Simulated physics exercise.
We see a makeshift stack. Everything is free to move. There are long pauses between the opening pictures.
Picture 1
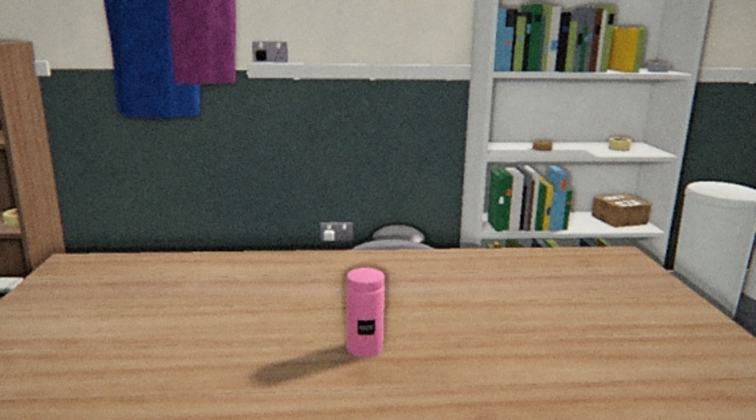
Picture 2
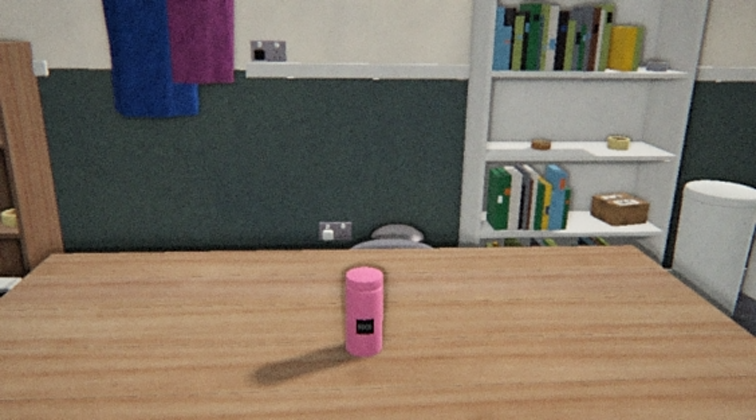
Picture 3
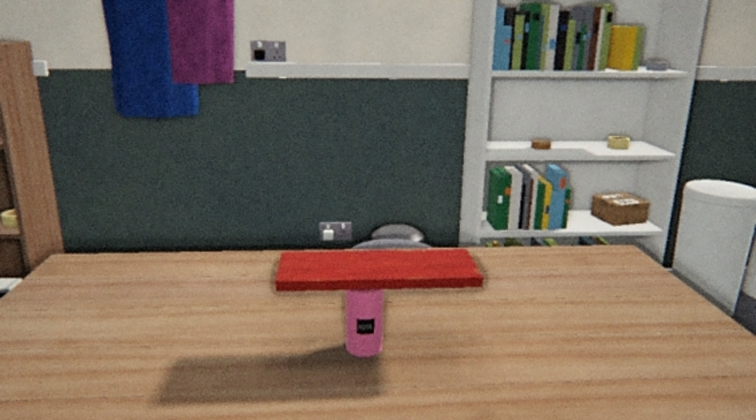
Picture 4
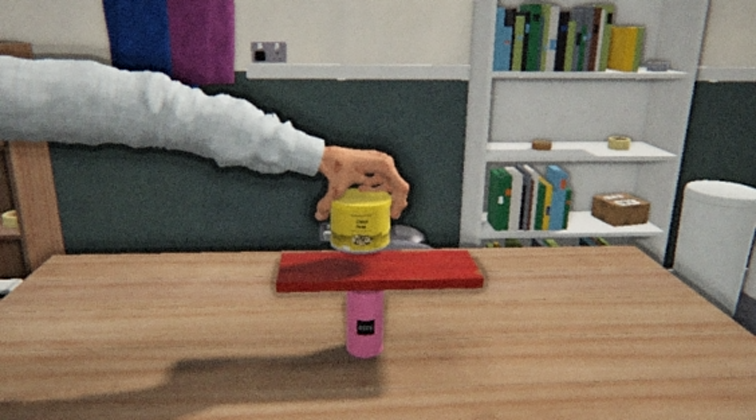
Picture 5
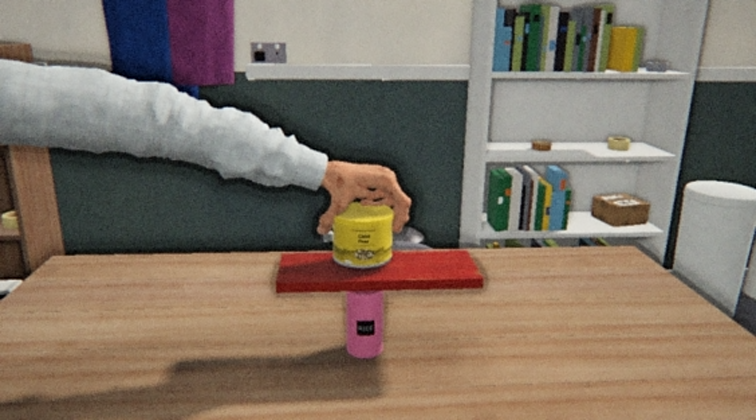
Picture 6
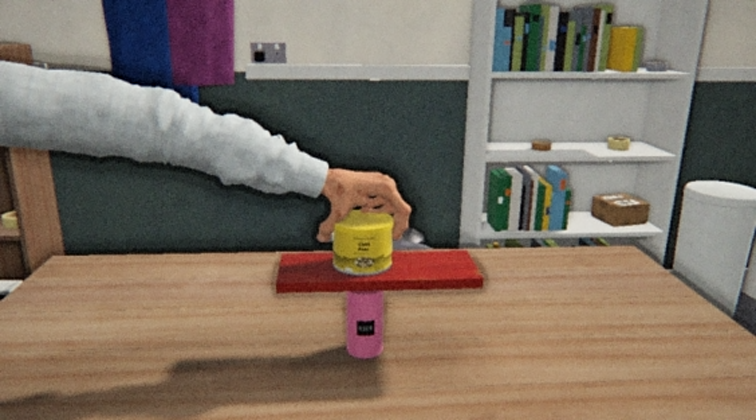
We see a pink jar standing on a wooden table, then a red board resting across its top. A hand reaching in from the left lowers a yellow tub onto the board above the jar and keeps hold of it.
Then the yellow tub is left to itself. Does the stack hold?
Here the stack keeps its balance.
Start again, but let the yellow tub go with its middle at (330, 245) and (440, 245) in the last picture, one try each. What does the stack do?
First try: It keeps its balance; second try: It loses its balance.
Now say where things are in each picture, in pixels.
In the first frame, the last thing is not in view yet; pink jar (365, 312).
In the second frame, the last thing is not in view yet; pink jar (364, 312).
In the third frame, the last thing is not in view yet; pink jar (365, 312).
The fourth frame shows still above its spot; yellow tub (360, 220); pink jar (365, 313).
The fifth frame shows still above its spot; yellow tub (363, 234); pink jar (365, 313).
The sixth frame shows in place under the hand; yellow tub (363, 242); pink jar (365, 313).
Then, 0.80 s after the last picture, nothing has stirred.
Then, 1.70 s after the last picture, yellow tub resting near (363, 243).
At rest, all 3 in place. Seen from the same camera at the end, yellow tub near (363, 243). The stack holds.
